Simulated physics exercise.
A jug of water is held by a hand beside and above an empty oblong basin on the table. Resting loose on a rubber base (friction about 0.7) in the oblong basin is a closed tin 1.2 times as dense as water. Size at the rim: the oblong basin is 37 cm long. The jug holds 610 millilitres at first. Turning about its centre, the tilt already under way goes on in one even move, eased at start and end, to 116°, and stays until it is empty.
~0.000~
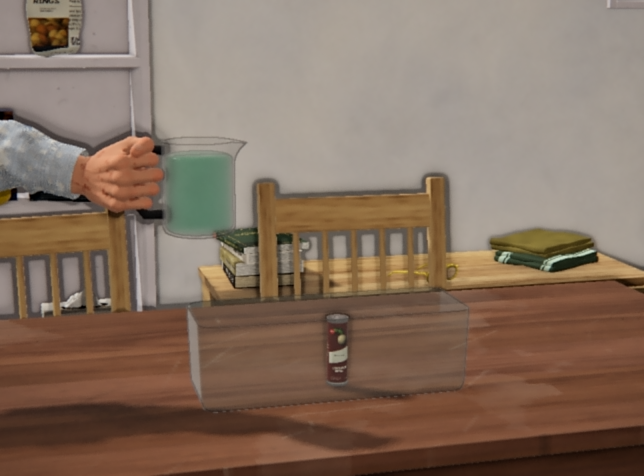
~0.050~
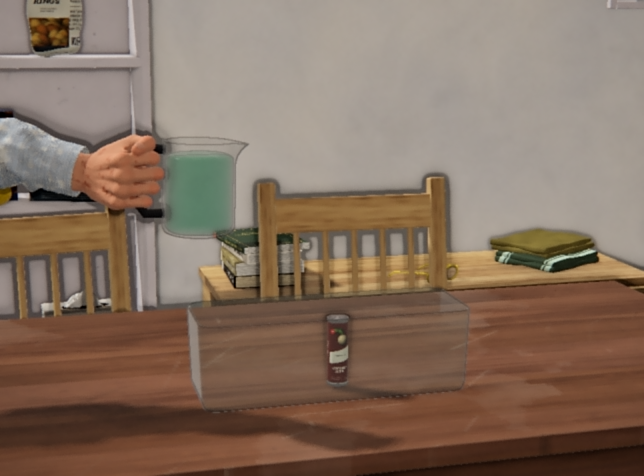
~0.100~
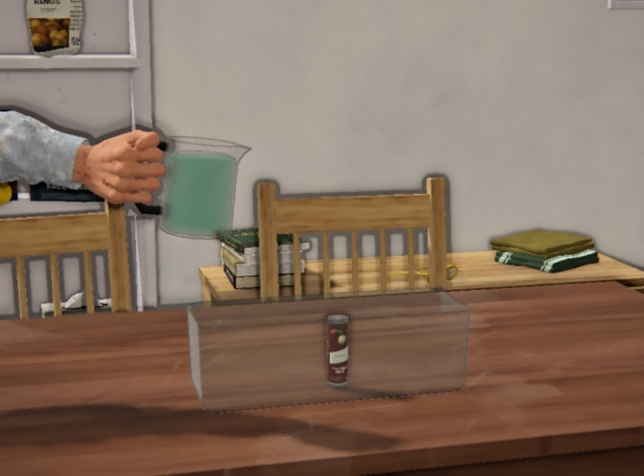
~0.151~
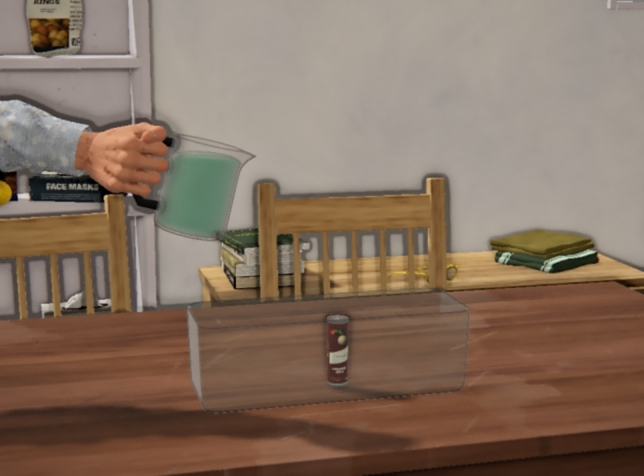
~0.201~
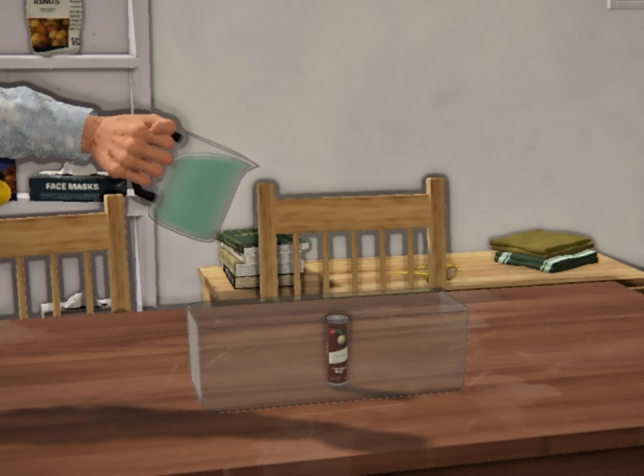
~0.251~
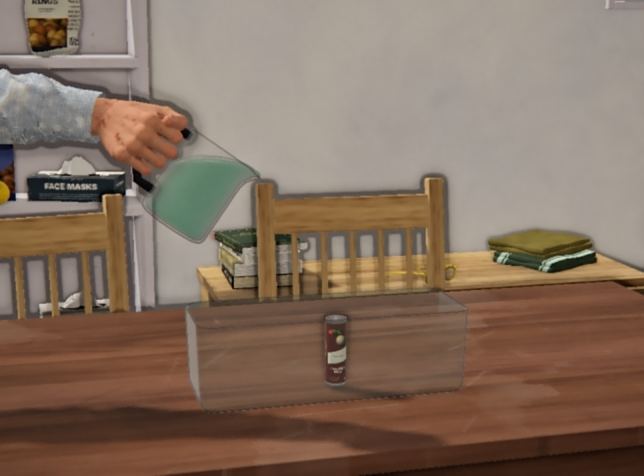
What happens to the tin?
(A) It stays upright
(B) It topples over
A.
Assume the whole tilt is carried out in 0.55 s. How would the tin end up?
Outcome - the tin remains standing.
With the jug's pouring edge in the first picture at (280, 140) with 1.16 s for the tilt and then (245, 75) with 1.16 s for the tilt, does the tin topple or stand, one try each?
First it tips over; then it tips over.
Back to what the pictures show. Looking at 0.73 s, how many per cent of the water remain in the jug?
Near 10 percent, more or less.
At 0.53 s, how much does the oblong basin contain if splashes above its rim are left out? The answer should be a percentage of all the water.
Roughly 16 per cent.
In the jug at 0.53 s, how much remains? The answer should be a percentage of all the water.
Roughly 54 per cent.
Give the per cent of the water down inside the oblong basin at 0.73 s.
Roughly 72 percent of it.
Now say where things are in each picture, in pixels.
In the first picture, it leans 0°; its right rim is at (247, 141); the water meets the walls at (163, 156) and (233, 154); the oblong basin's rim runs from (193, 317) to (455, 299); the tin's top is at (337, 320).
In the second picture, it leans 2°; its right rim is at (249, 143); the water meets the walls at (164, 155) and (234, 154).
In the third picture, it leans 6°; its right rim is at (252, 147); the water meets the walls at (167, 154) and (235, 156).
In the fourth picture, it leans 14°; its right rim is at (256, 155); the water meets the walls at (169, 157) and (241, 158).
In the fifth picture, it leans 24°; its right rim is at (260, 165); the water meets the walls at (166, 173) and (249, 160).
In the sixth picture, it leans 36°; its right rim is at (262, 178); the water meets the walls at (159, 178) and (254, 169); 1 per cent is over the edge.
By 0.53 s the tilt is 103° and 54 per cent is still to pour; the tin stands where it began.
By 0.73 s the tilt is 116° and 9 per cent is still to pour; the tin stands where it began.
By 0.94 s the tilt is 116° and 0 per cent is still to pour; the tin stands where it began.
By 1.17 s the tilt is 116° and 0 per cent is still to pour; the tin stands where it began.
At rest the tin stands where it began.
